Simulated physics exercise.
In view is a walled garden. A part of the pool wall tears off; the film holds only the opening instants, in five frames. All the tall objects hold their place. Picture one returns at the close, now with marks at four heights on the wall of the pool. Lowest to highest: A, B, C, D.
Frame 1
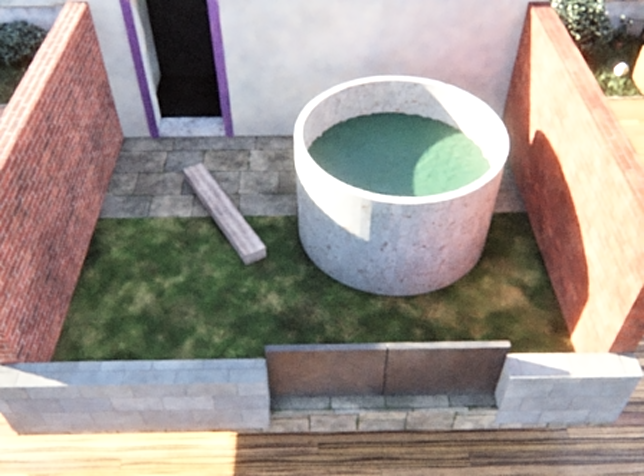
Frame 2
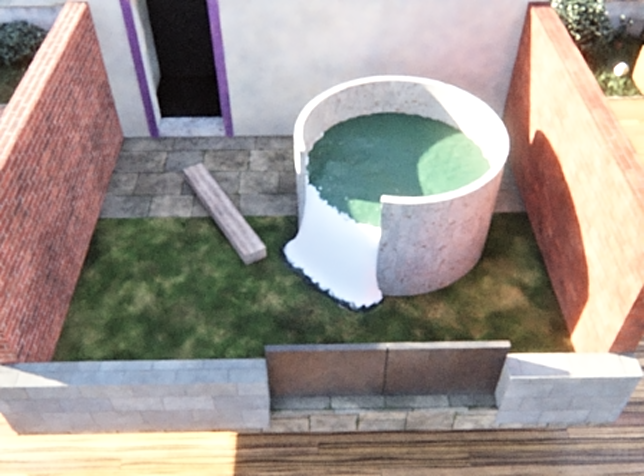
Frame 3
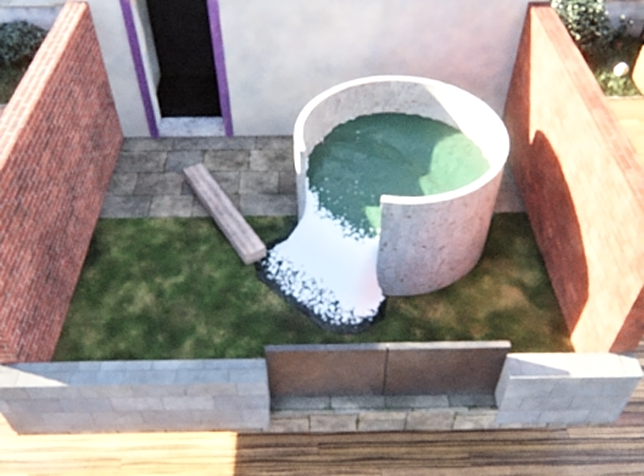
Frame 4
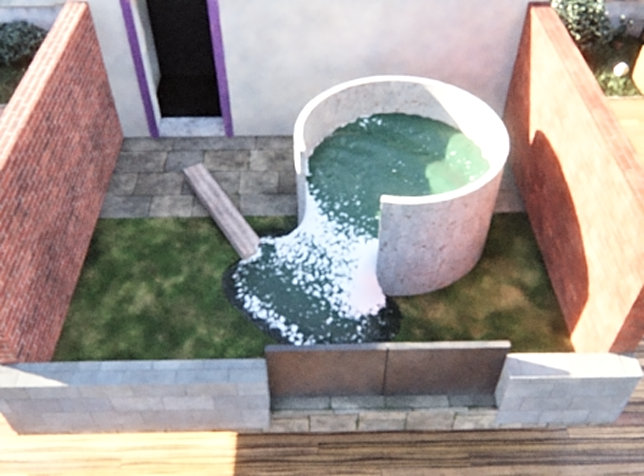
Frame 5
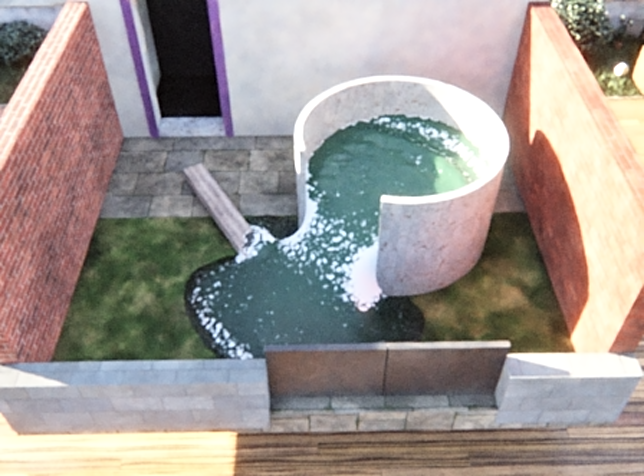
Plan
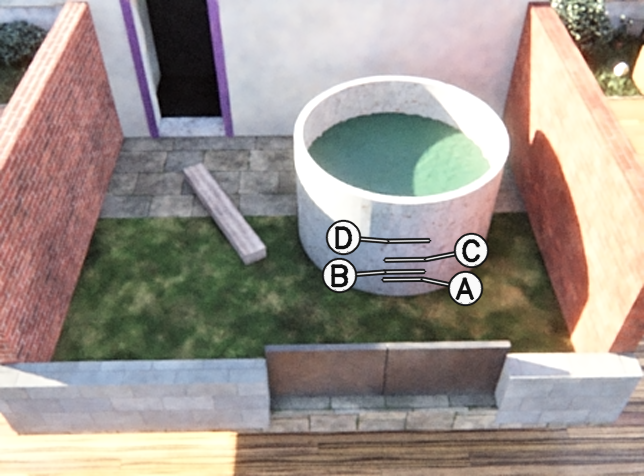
Green water sits still in a round, pale stone pool between two brick walls, until a gap opens in the pool's front left side and a white, foaming sheet pours onto the grass. The water spreads left past the end of a plank and forward to the low front wall and gate.
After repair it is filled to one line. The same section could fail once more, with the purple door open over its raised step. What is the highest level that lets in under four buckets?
C will do.
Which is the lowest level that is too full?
That would be D.
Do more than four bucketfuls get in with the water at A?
No, that is safe.
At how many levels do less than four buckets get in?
Three.
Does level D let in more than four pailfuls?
Yes.
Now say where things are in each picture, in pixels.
Water in the pool at rest, its middle at (397, 166); foot of the purple doorway at (193, 136); shut gate at (386, 353).
Water covers 2 % of the ground and shows as far out as (368, 303).
Water covers 5 % of the ground and shows as far out as (357, 315).
Water covers 10 % of the ground and shows as far out as (233, 279).
Water covers 19 % of the ground and shows as far out as (192, 293).
On the marked copy, A at (403, 279); B at (404, 271); C at (405, 259); D at (408, 240); from the bottom up A, B, C, D.
If A is chosen, nothing gets over.
If B is chosen, nothing gets over.
If C is chosen, a bucket or two gets in.
If D is chosen, about 14 bucketfuls get in.
